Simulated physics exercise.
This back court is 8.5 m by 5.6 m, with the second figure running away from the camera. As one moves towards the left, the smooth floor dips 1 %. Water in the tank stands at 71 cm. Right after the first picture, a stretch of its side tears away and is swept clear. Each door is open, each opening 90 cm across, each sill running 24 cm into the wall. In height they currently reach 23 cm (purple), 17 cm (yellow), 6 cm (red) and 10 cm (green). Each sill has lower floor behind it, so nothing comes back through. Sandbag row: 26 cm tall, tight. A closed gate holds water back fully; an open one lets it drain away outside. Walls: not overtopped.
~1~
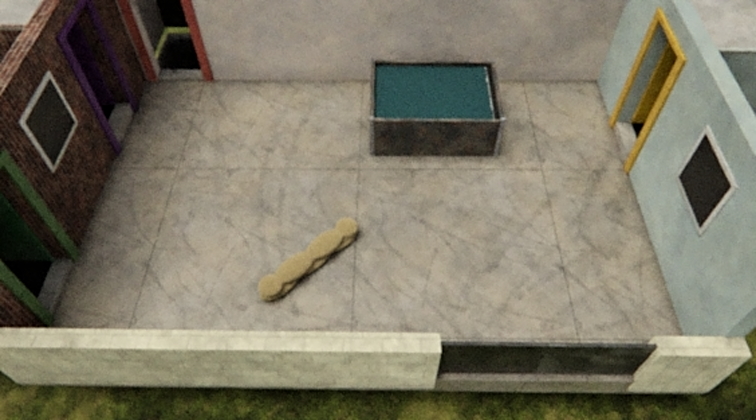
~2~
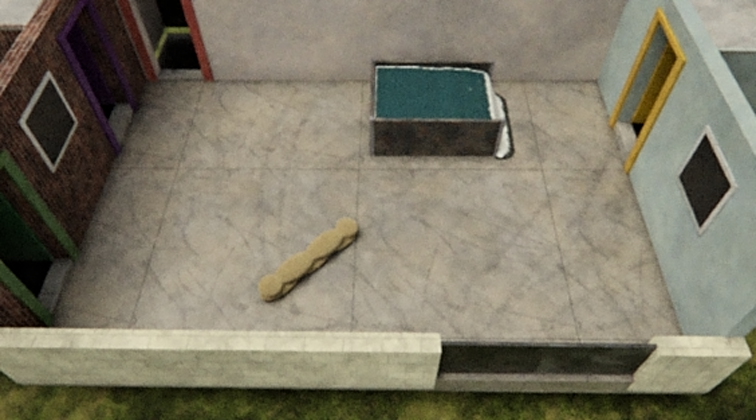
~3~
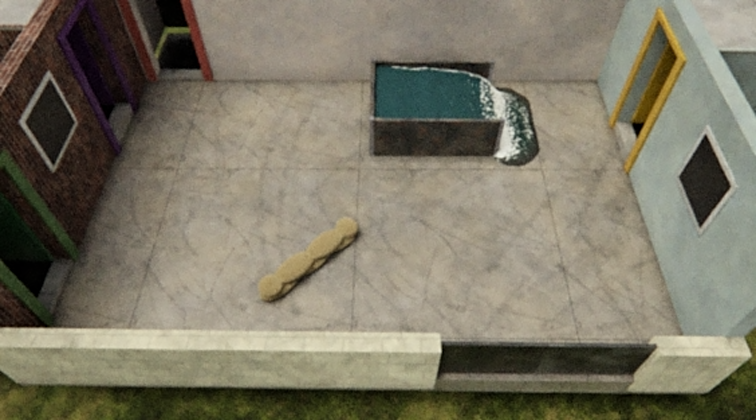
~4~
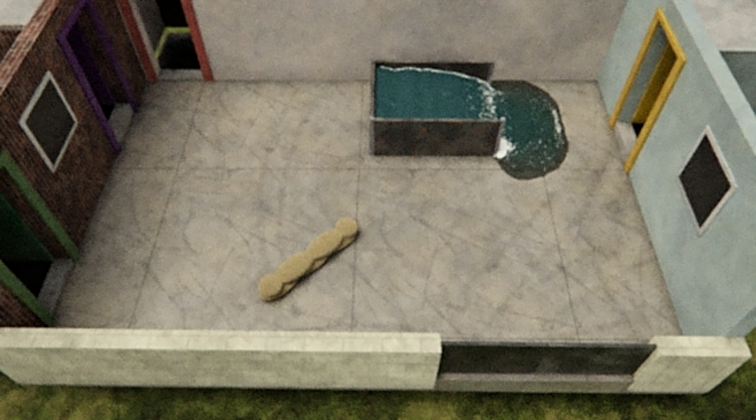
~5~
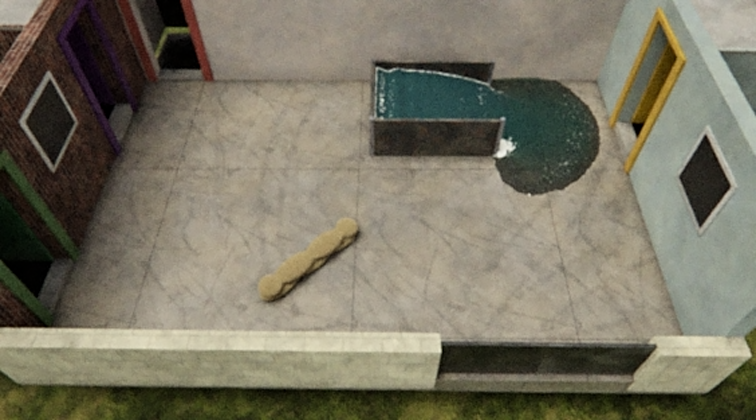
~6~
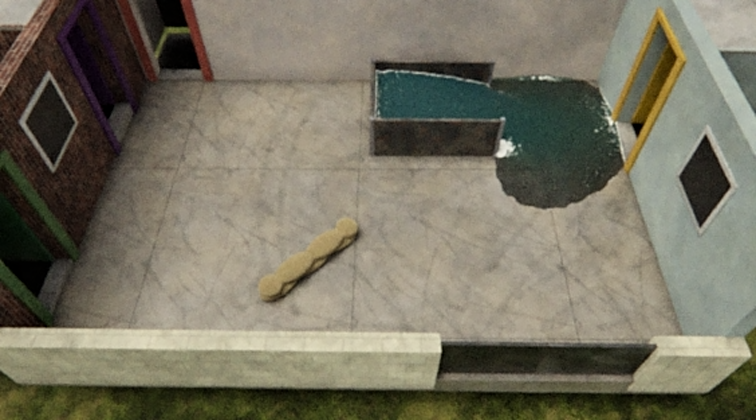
At the start, still teal water fills a tank against the back wall of a walled court, with a row of sandbags on the floor. The tank's right side gives way, and water pours out, spreading in a widening dark pool across the floor to the yellow doorway's wall, while the tank's level drops.
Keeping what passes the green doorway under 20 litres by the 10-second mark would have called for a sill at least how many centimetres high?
It would have called for about 7 cm.
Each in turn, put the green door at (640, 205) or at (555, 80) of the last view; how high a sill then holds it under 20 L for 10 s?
In turn: Roughly 12.0 cm, roughly 26 cm.
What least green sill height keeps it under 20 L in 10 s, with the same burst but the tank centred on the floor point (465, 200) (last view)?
Then about 6.5 centimetres at the least.
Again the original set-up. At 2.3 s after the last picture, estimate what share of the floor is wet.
25 %.
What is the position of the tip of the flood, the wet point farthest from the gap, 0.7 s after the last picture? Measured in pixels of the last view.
Somewhere near the pixel (652, 247).
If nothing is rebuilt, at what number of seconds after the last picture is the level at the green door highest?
Approximately 8.0 s.
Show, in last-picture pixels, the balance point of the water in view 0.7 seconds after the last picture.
I'd put it close to (500, 124).
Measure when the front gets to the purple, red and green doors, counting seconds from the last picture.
Purple: 5.5 s; red: 4.5 s; green: 6.0 s.
Then, 0.7 s after the last picture water covers 15 % of the floor, deepest (47 cm) near (596, 80); it has not reached the green door.
Then, 2.3 s after the last picture water covers 25 % of the floor, deepest (23 cm) near (622, 158); it has not reached the green door.
Then, 9.3 s after the last picture water covers 80 % of the floor, deepest (12 cm) near (36, 358); 10 cm at the green door, 3 litres in over its 10 cm sill.
At the green door as built, the water peaked near 11 cm, 7.9 s after the last picture.
With a sill of 6.5 cm, 24 litres would have come in within the 10 s; with 7.5 cm, 16 litres. So under 20 litres takes about 7 cm.
